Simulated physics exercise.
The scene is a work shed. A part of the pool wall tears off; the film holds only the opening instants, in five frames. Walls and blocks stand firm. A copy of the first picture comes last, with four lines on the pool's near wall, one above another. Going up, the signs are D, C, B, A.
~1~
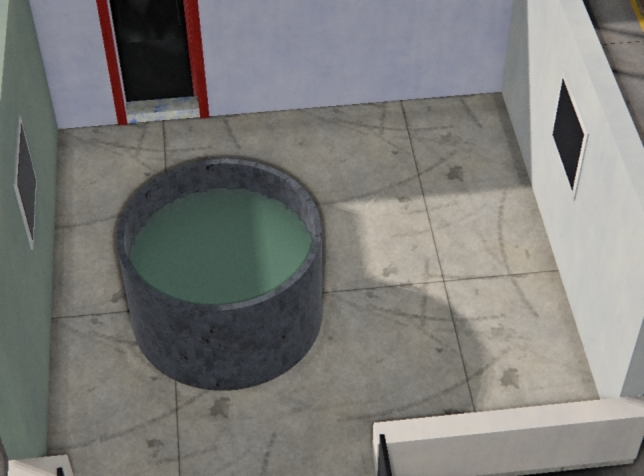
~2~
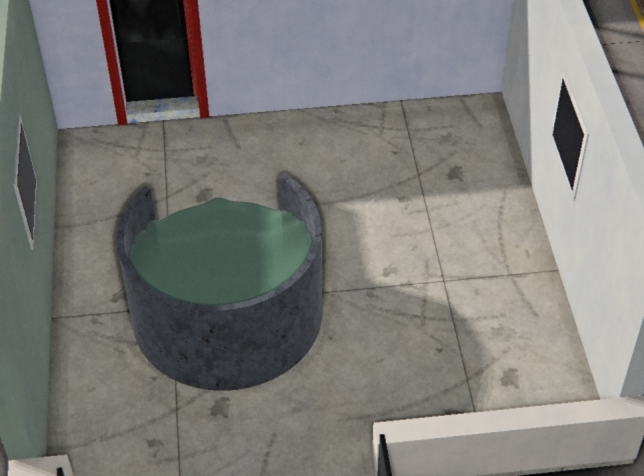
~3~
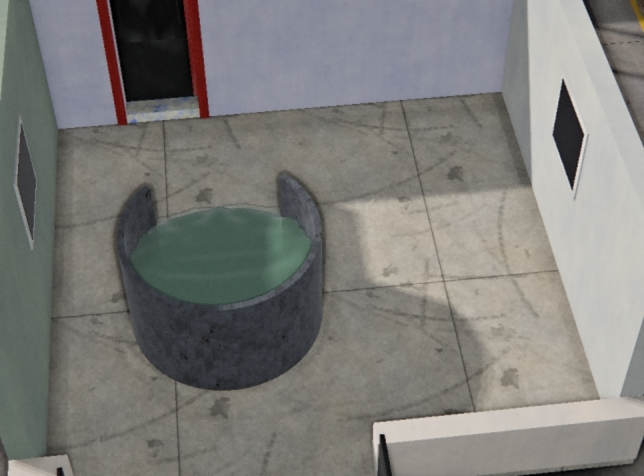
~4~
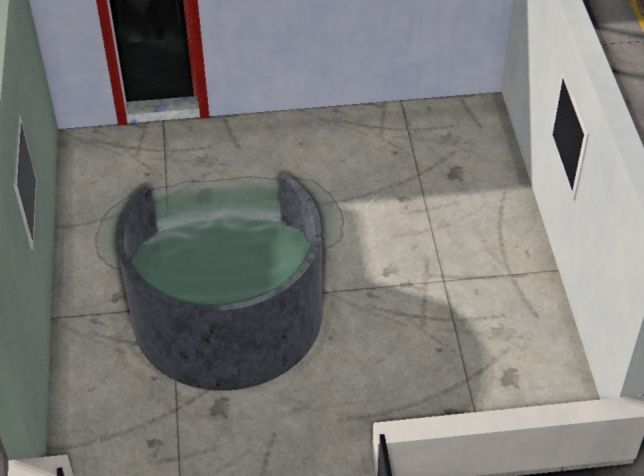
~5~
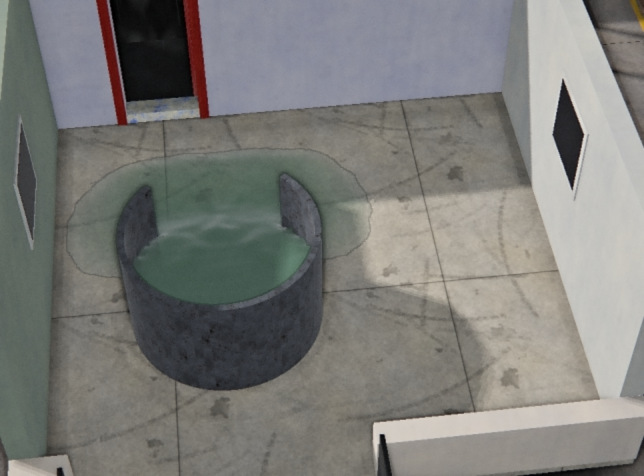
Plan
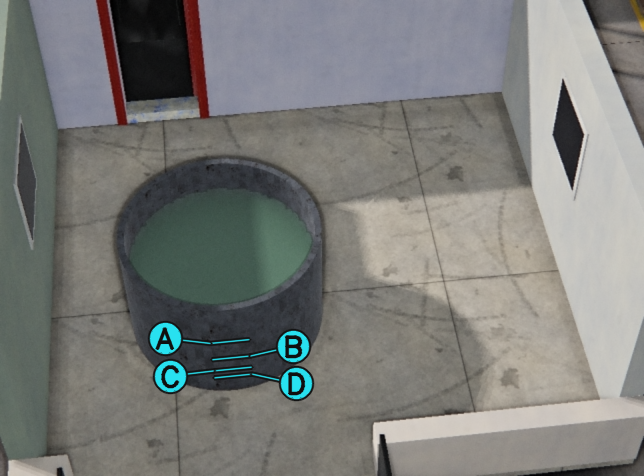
In a walled concrete yard with a red-framed doorway, the back section of a round dark tank vanished, and the green water inside sank a little and spread outward over the floor behind and to both sides.
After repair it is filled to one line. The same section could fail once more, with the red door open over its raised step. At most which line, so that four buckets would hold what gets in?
It is C.
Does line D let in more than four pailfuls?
No, not at all.
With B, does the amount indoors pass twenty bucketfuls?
No, less.
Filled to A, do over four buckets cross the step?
Yes, it does.
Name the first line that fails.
B it is.
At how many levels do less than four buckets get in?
Two.
In cyan, A at (229, 341); B at (231, 357); C at (232, 369); D at (233, 376); from the bottom up D, C, B, A.
Choosing A, dozens of bucketfuls pour in.
Choosing B, about 9 bucketfuls get in.
Choosing C, a bucket or two gets in.
Choosing D, nothing gets over.
